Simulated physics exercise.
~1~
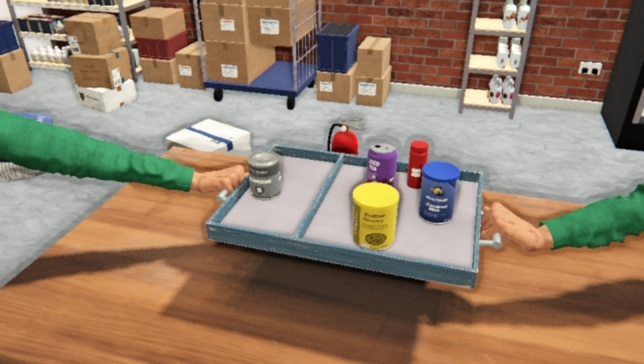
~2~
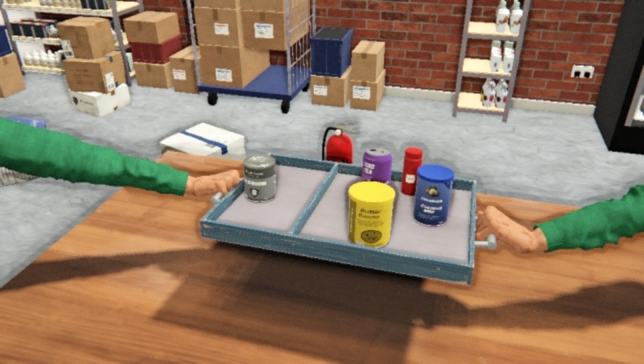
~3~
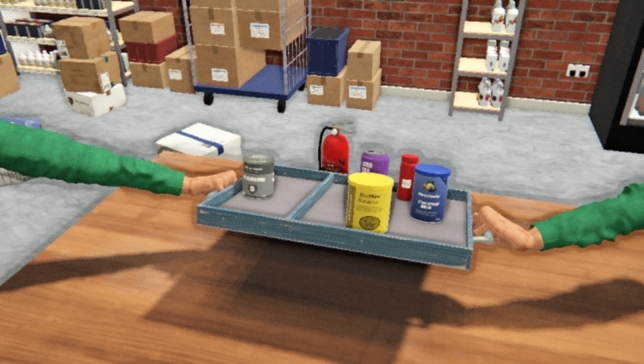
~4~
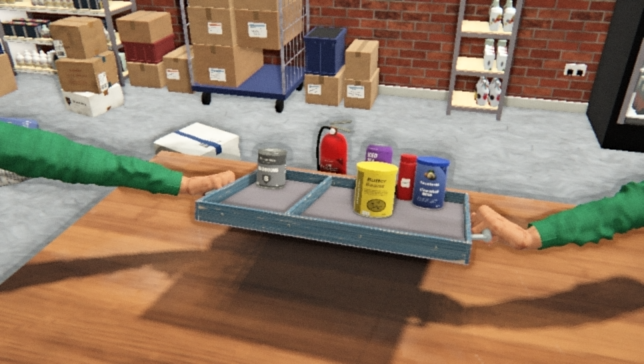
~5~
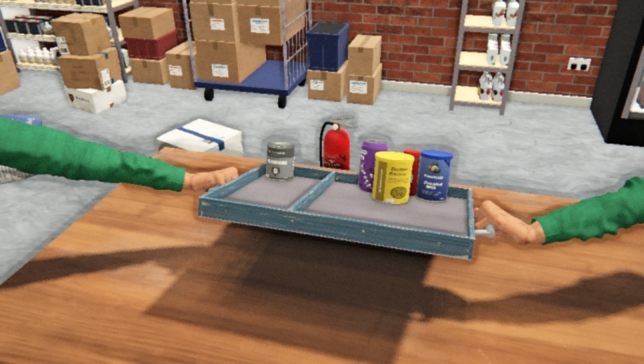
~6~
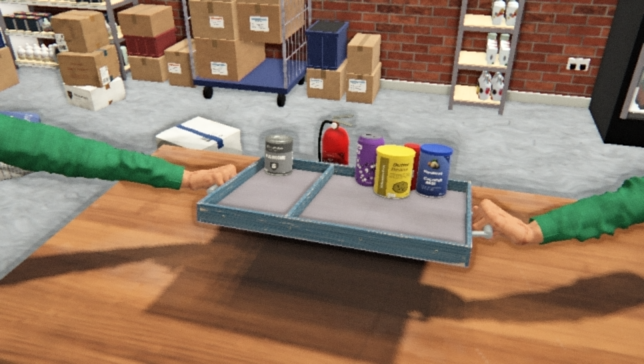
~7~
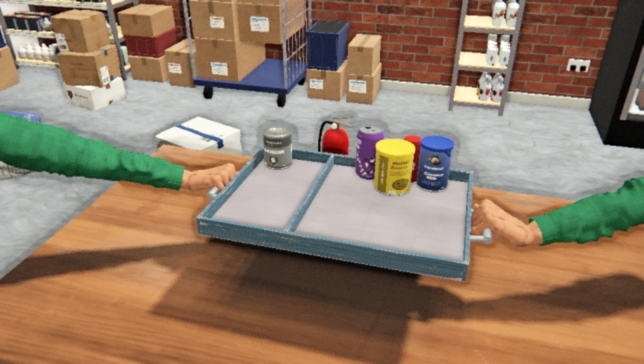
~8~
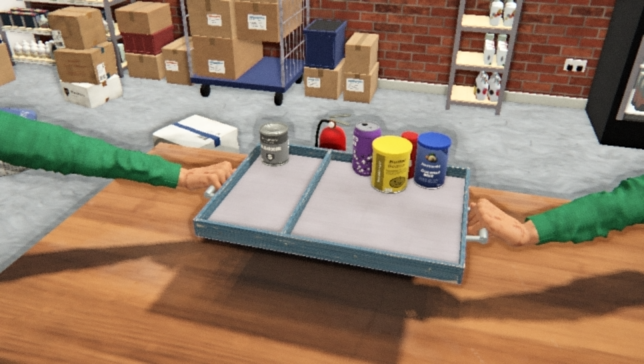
We see two hands tip a divided tray of five containers far side down, then level it again; the yellow, blue, purple and grey ones slide toward the far rim and end upright near it, with the red one still standing among the group on the right.
